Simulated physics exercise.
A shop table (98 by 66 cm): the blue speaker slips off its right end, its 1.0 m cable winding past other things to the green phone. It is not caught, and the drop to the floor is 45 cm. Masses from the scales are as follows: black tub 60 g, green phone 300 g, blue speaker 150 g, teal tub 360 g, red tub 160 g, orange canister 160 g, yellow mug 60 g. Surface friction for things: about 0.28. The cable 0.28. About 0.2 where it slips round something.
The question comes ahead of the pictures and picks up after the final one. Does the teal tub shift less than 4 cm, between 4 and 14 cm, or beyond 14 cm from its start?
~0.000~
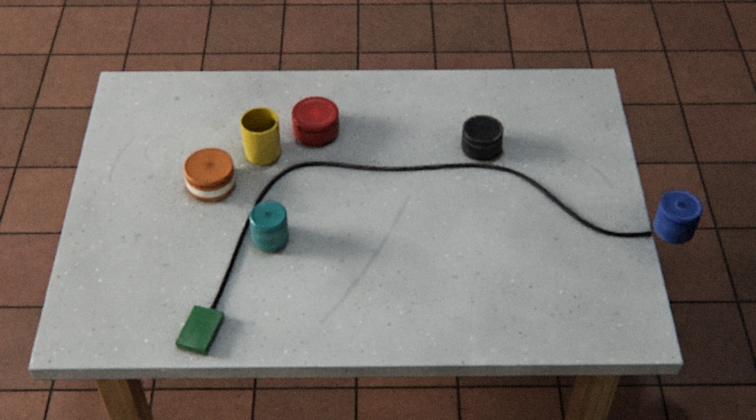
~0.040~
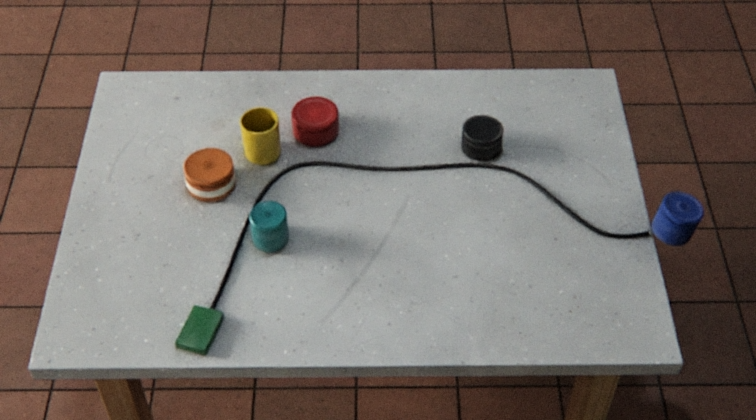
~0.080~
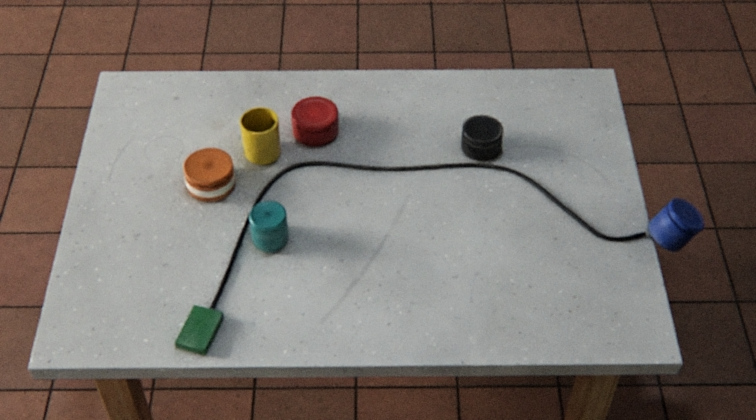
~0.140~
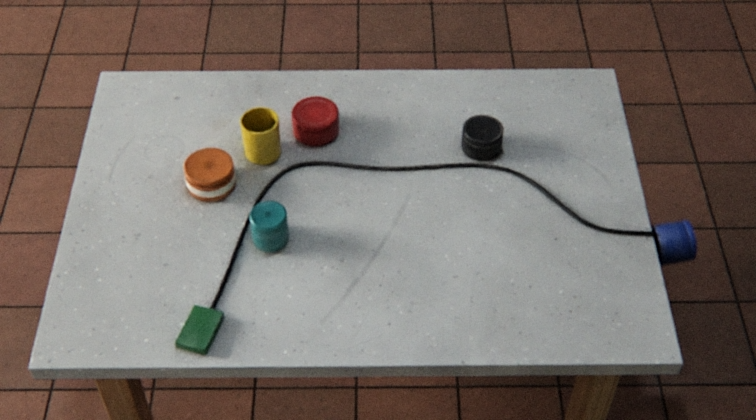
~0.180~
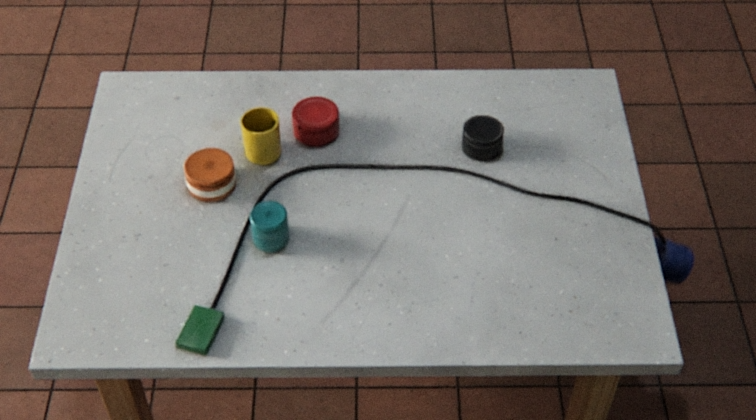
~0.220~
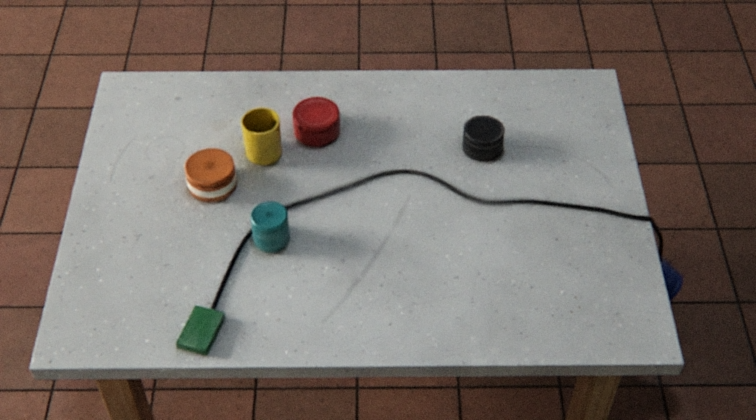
Looks like it will change place somewhat.
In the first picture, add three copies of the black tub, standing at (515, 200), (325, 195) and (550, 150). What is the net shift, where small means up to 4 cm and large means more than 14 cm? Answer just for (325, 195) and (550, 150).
The first would move a long way, and the second would move just a bit.
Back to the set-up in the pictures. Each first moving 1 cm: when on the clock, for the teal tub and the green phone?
The teal tub at 0.30 seconds and the green phone at 0.32 seconds.
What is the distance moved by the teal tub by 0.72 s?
Teal tub: Roughly 6 cm.
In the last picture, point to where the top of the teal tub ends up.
Resting point is at approximately (295, 241).
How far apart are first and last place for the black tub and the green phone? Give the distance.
Black tub: 0 cm; green phone: 10 cm.
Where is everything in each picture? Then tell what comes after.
The first picture shows shows, teal tub (268, 214); cable runs through (594, 227) (505, 169) (386, 169) (281, 174) (234, 256).
The second picture shows shows, blue speaker (681, 207); cable runs through (592, 228) (386, 169) (234, 255).
The third picture shows shows, blue speaker (676, 225); cable runs through (591, 229) (386, 169) (234, 255).
The fourth picture shows shows, blue speaker (673, 243); cable runs through (595, 227) (386, 168) (234, 255).
The fifth picture shows shows, blue speaker (667, 261); cable runs through (620, 214) (393, 167) (235, 255).
The sixth picture shows shows, teal tub (269, 214); cable runs through (650, 219) (535, 201) (423, 174) (319, 196) (236, 256).
By 0.5 s, the cable's tail end at (225, 290); teal tub 6 cm off its start, blue speaker over the edge, green phone 4 cm off its start.
By 0.7 s, the cable's tail end at (240, 286); teal tub 7 cm off its start, blue speaker over the edge, green phone 6 cm off its start.
By 1.0 s, the cable's tail end at (253, 277); teal tub 7 cm off its start at (295, 241), blue speaker over the edge, green phone 9 cm off its start at (234, 289).
By 1.2 s, the cable's tail end at (260, 272); teal tub 7 cm off its start, green phone 10 cm off its start, blue speaker over the edge.
By 2.4 s, the cable's tail end at (270, 263); teal tub 7 cm off its start at (295, 241), green phone 12 cm off its start at (252, 274), blue speaker over the edge.
